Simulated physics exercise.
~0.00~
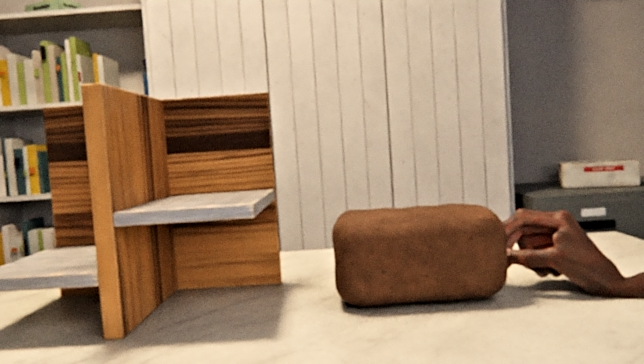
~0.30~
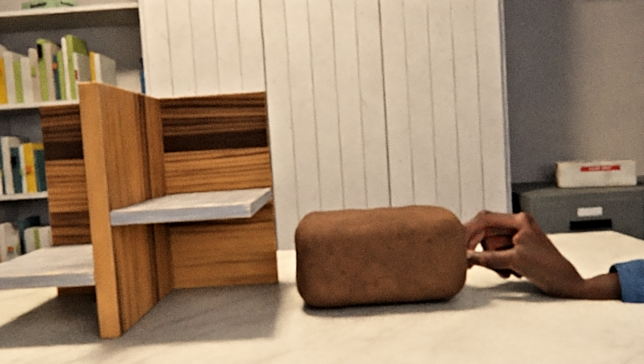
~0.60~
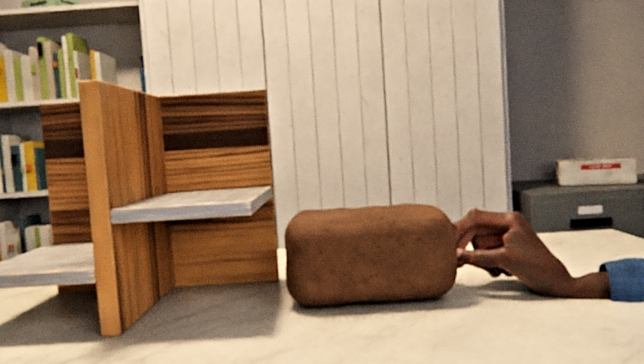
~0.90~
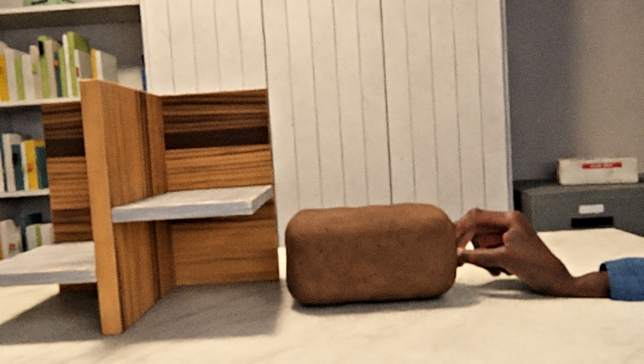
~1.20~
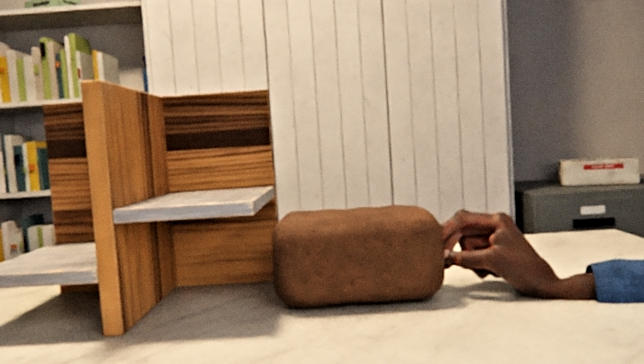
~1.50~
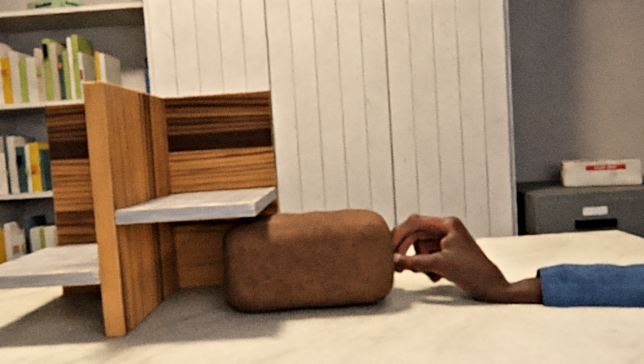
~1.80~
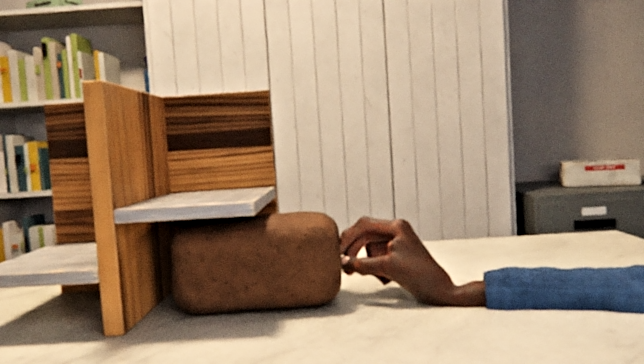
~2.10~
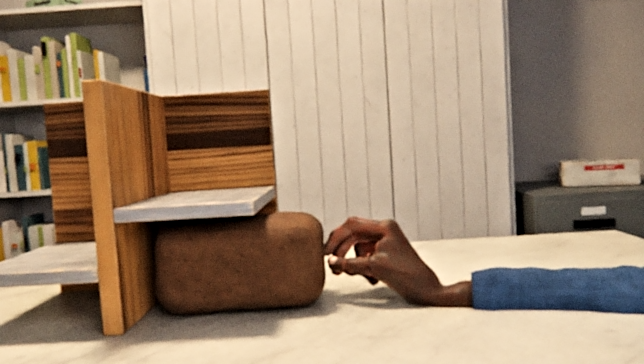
A brown, rounded loaf sits on a pale marbled tabletop, seen from the side by a slightly swaying camera, with a hand touching its right end. To the left stands a striped wooden shelf unit with light grey ledges, before a white panelled backdrop, with books behind at left and a grey box at right. The hand pushes the loaf leftward, pauses briefly, then slides it up to the opening beneath the right ledge. The loaf goes steadily in under the ledge as a blue sleeve comes into view. It ends mostly beneath the ledge, its right end still sticking out beside the fingers.
